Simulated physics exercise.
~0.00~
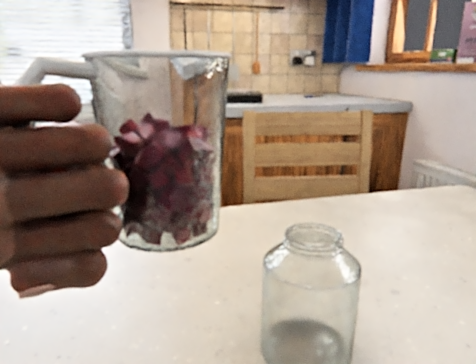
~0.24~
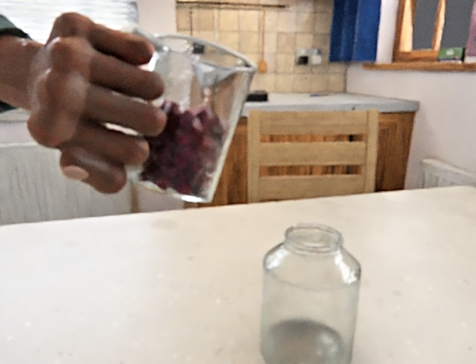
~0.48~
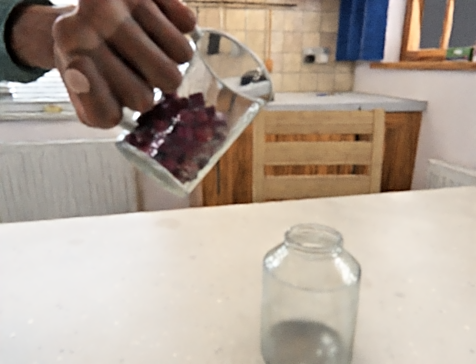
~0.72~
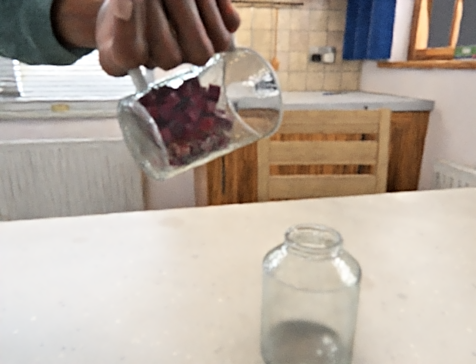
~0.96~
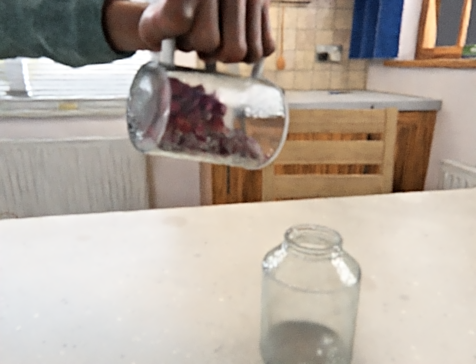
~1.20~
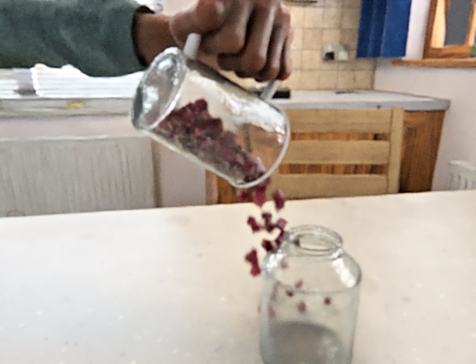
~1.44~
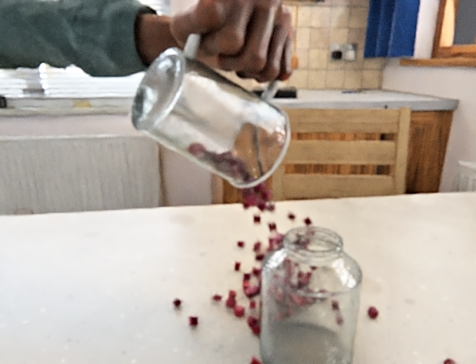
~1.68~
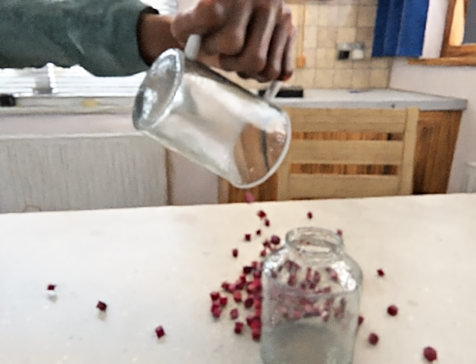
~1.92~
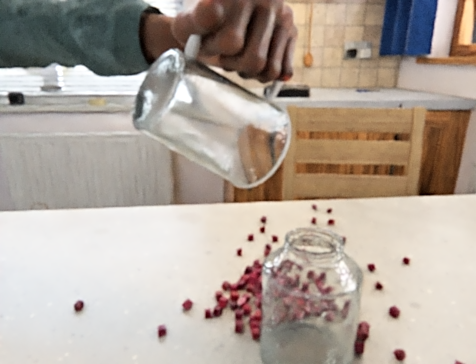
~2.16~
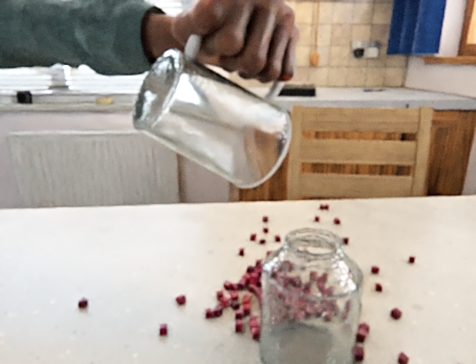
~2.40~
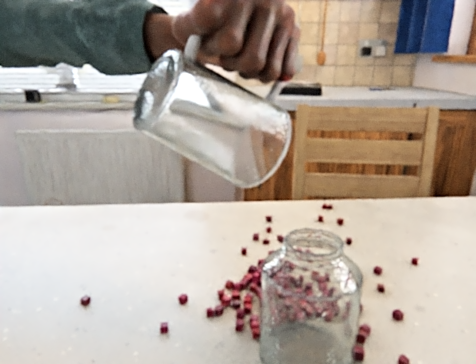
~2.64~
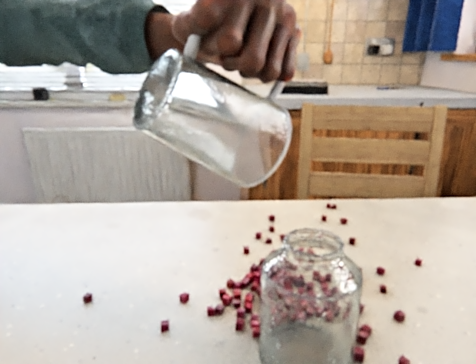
Dark red beetroot cubes spilled all over the pale table when a hand tipped a clear glass cup above an open jar, missing it. The cup ended up empty, still held tilted in the air, with the cubes scattered around the jar.
